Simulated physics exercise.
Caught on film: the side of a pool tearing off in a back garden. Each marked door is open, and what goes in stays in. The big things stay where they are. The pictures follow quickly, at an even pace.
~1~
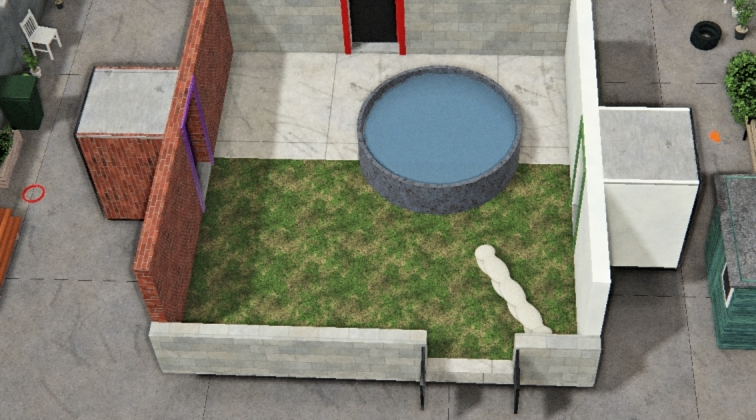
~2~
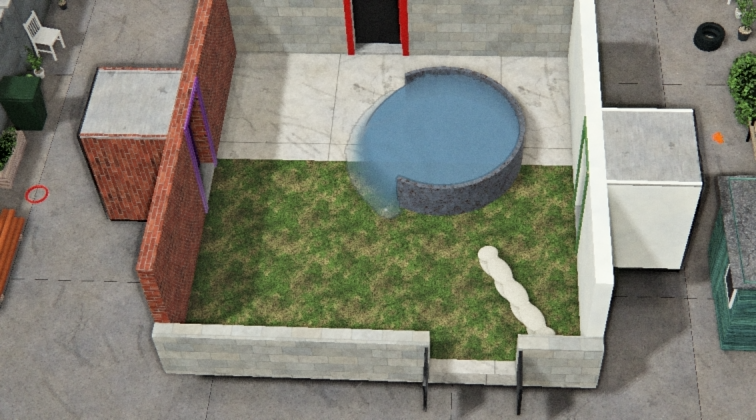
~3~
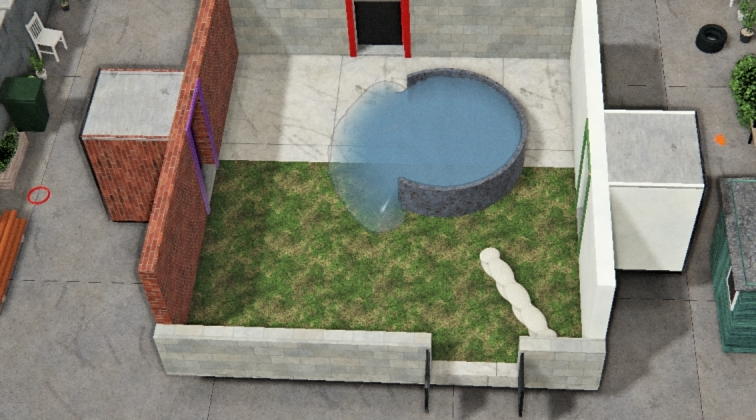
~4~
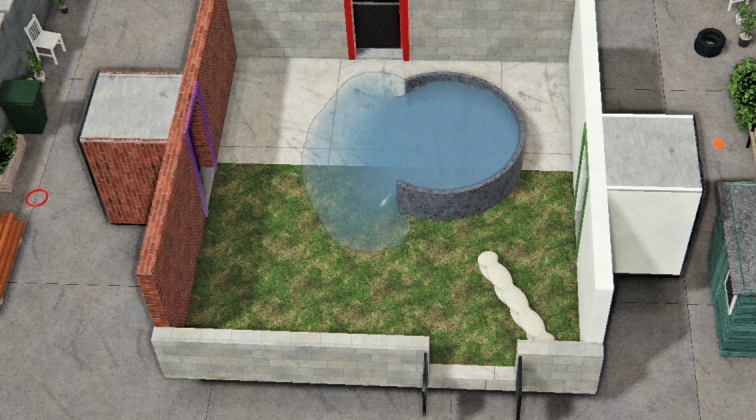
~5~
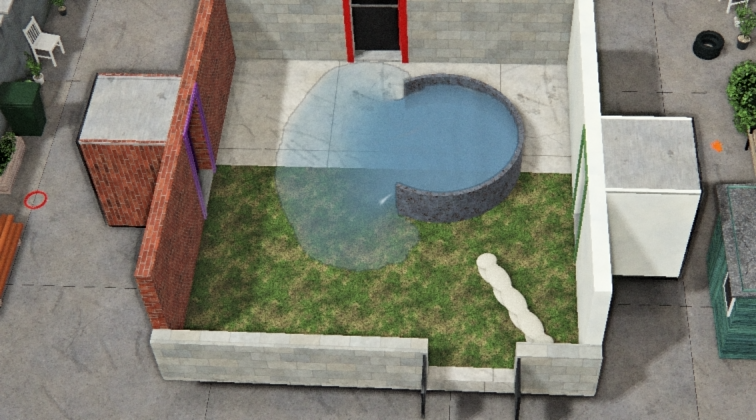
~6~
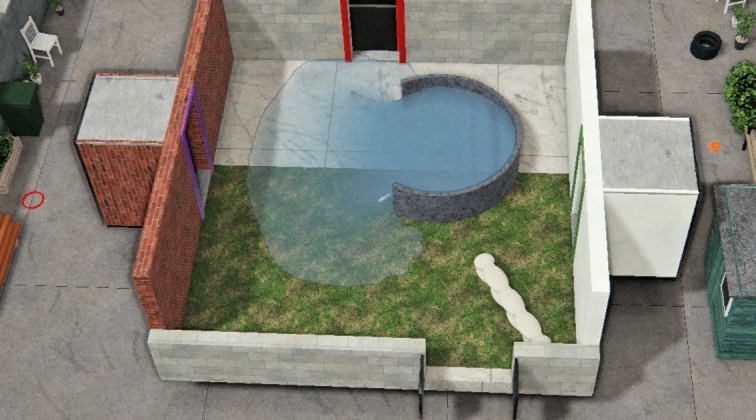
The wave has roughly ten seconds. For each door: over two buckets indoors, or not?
One by one: The red door lets in a lot; the purple door lets in a lot; the green door admits no more than that.
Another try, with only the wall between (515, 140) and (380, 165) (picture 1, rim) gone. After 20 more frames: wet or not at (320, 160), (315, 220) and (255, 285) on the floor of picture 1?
As listed: Dry, flooded, flooded.
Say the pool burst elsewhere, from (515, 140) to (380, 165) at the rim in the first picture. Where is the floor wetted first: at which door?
It is the one in green.
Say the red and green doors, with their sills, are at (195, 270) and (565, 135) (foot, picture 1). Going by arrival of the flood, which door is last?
Last comes the one in green.
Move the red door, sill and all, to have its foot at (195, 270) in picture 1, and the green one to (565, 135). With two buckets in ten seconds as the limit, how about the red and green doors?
Red lets more in; green keeps below it.
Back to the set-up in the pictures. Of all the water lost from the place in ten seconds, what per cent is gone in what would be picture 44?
I make it 40 per cent.
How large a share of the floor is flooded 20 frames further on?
Near 60 in a hundred.
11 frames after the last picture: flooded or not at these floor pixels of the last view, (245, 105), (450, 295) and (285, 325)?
In turn: Wet, dry, wet.
A moment on, water covers 45 % of the floor; the red door under two buckets in, the purple door wet at the sill, nothing in, the green door not reached.
Next, water covers 55 % of the floor; the red door over two buckets in, the purple door over two buckets in, the green door not reached.
Then, water covers 60 % of the floor; the red door over two buckets in, the purple door far over two buckets in, the green door not reached.
Later, water covers 80 % of the floor; the red door over two buckets in, the purple door far over two buckets in, the green door not reached.
In the end, water covers 95 % of the floor; the red door over two buckets in, the purple door far over two buckets in, the green door wet at the sill, nothing in.
